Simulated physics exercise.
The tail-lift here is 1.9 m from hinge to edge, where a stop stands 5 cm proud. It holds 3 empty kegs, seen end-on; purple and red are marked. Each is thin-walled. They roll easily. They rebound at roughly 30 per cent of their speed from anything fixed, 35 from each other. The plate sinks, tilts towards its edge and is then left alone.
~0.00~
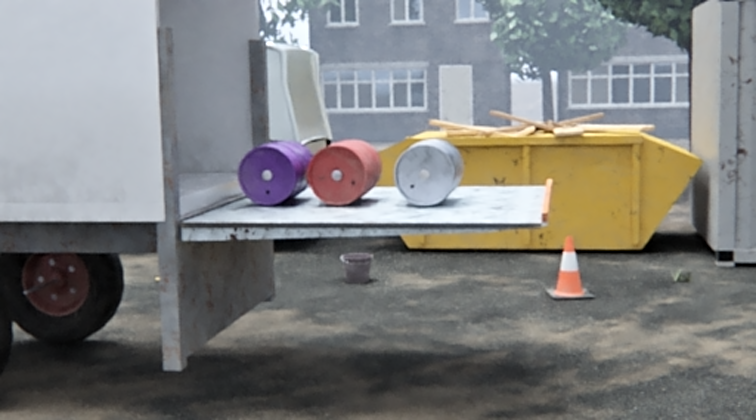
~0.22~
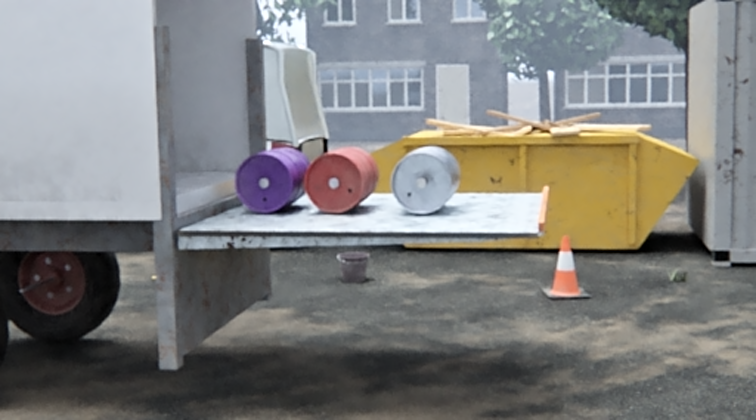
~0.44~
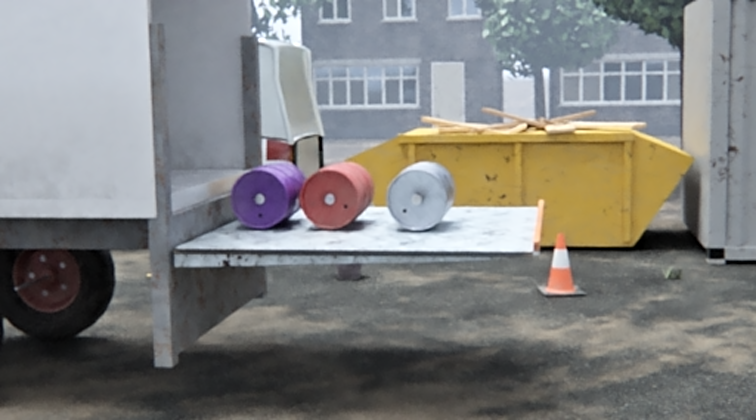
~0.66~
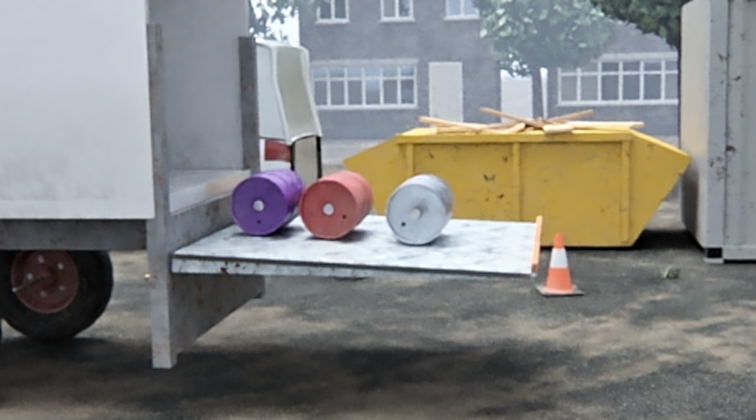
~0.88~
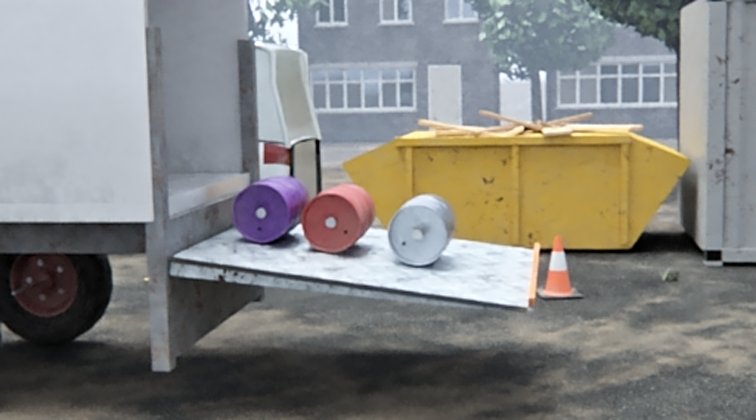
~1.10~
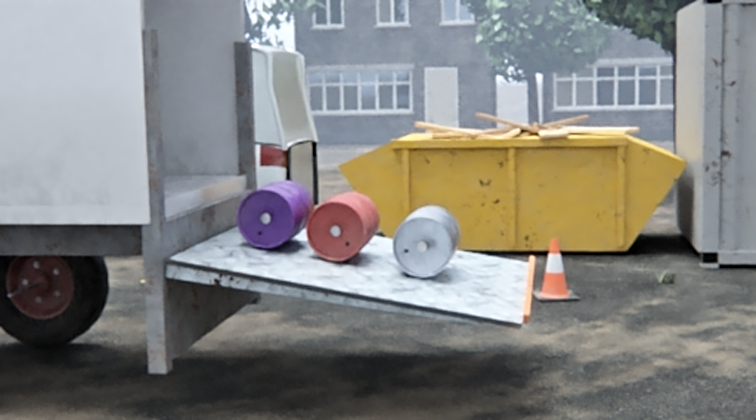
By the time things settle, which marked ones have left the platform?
The purple one gets over the stop; the red one rolls off the plate.
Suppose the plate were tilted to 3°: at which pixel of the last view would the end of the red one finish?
Around (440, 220).
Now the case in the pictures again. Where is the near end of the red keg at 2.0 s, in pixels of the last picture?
Around (442, 250).
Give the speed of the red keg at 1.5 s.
Near 0.7 m/s.
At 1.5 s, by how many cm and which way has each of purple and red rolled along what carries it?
Purple 25 right, red 25 right.
By 1.5 s, purple is on the plate, 135 cm from the stop, rolling right; red is on the plate, 95 cm from the stop, rolling right; 0 over the stop so far.
By 2.0 s, purple is on the plate, 95 cm from the stop, rolling right; red is on the plate, 50 cm from the stop, rolling right; 0 over the stop so far.
By 2.5 s, purple is on the plate, 35 cm from the stop, rolling right; red is on the plate, 5 cm from the stop, rolling right; 1 over the stop so far.
By 3.1 s, purple is over the stop and falling; red is off the lift, on the ground; 3 over the stop so far.
Finally (6.2 s), purple is off the lift, on the ground; red is off the lift, on the ground; 3 over the stop so far.
